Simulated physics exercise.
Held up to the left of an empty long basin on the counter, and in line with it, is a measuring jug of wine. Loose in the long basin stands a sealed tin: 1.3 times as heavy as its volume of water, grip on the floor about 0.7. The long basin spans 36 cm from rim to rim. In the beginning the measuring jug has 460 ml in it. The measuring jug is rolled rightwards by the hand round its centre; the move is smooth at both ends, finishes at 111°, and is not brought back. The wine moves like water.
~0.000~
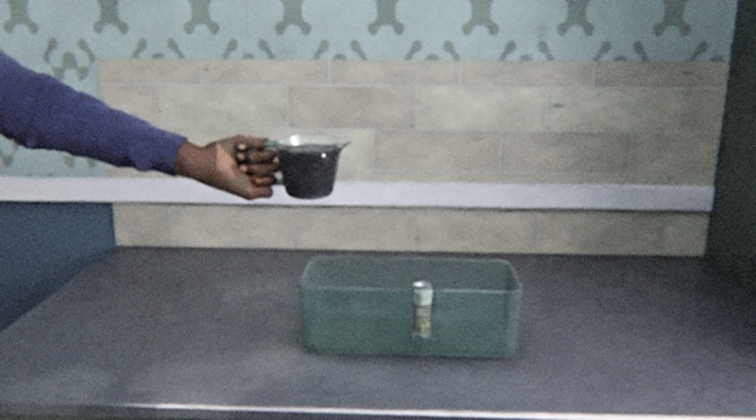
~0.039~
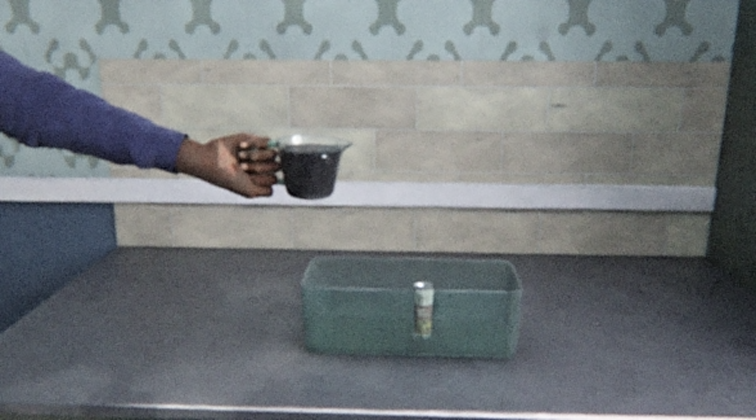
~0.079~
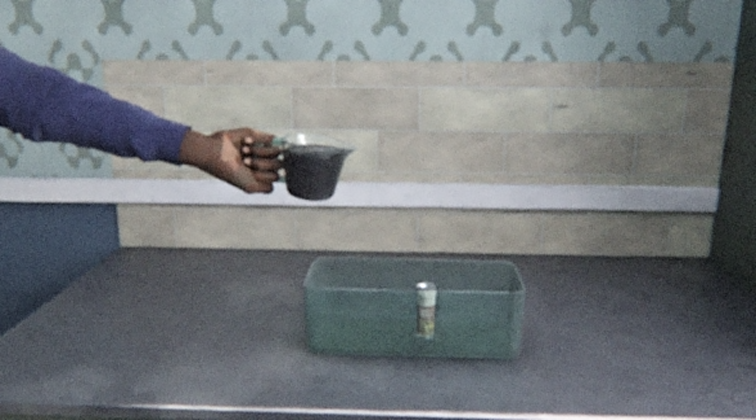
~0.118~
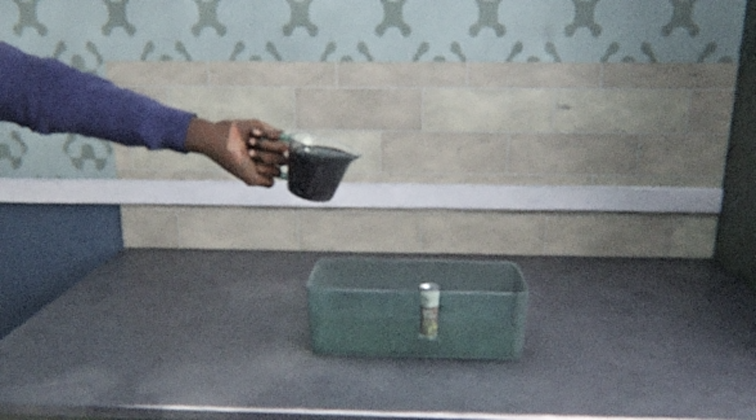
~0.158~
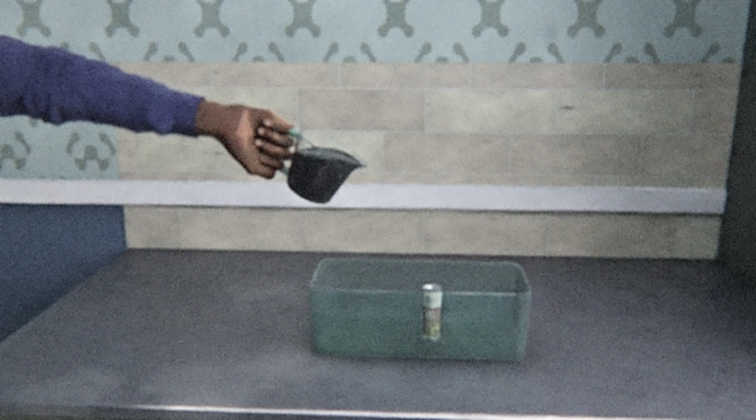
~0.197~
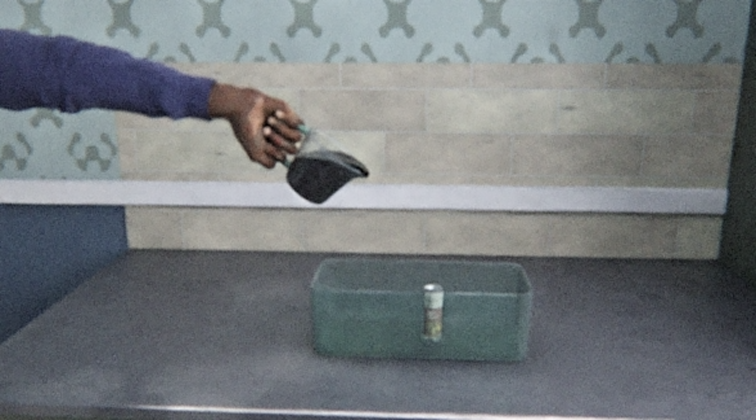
A dark hand in a purple sleeve, reaching in from the left, holds a clear measuring jug of dark liquid above a grey counter, seen from the front. Below and to the right sits a long, empty green-tinted basin with a small pale tin beside it, before beige tiles and blue patterned wallpaper. The hand smoothly tilts the jug rightwards, slowly then faster, and the liquid shifts towards its lip.
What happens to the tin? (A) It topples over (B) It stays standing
It stays standing.
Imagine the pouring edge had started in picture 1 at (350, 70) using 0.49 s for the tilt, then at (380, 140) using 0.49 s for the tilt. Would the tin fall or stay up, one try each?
First it tips over; then it tips over.
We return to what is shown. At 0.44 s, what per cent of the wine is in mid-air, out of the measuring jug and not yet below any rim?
Estimate: Some 46 % of the total.
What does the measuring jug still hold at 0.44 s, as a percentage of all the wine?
At that time about 26 in a hundred parts are still held.
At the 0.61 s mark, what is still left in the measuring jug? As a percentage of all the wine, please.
About 1 percent.
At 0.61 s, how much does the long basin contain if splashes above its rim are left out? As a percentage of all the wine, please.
I'd say roughly 88 in a hundred of it.
By 0.44 s the tilt is 108° and 26 per cent is still to pour; the tin stands where it began.
By 0.61 s the tilt is 111° and 1 per cent is still to pour; the tin stands where it began.
By 0.79 s the tilt is 111° and 0 per cent is still to pour; the tin stands where it began.
By 0.99 s the tilt is 111° and 0 per cent is still to pour; the tin stands where it began.
At rest the tin stands where it began.
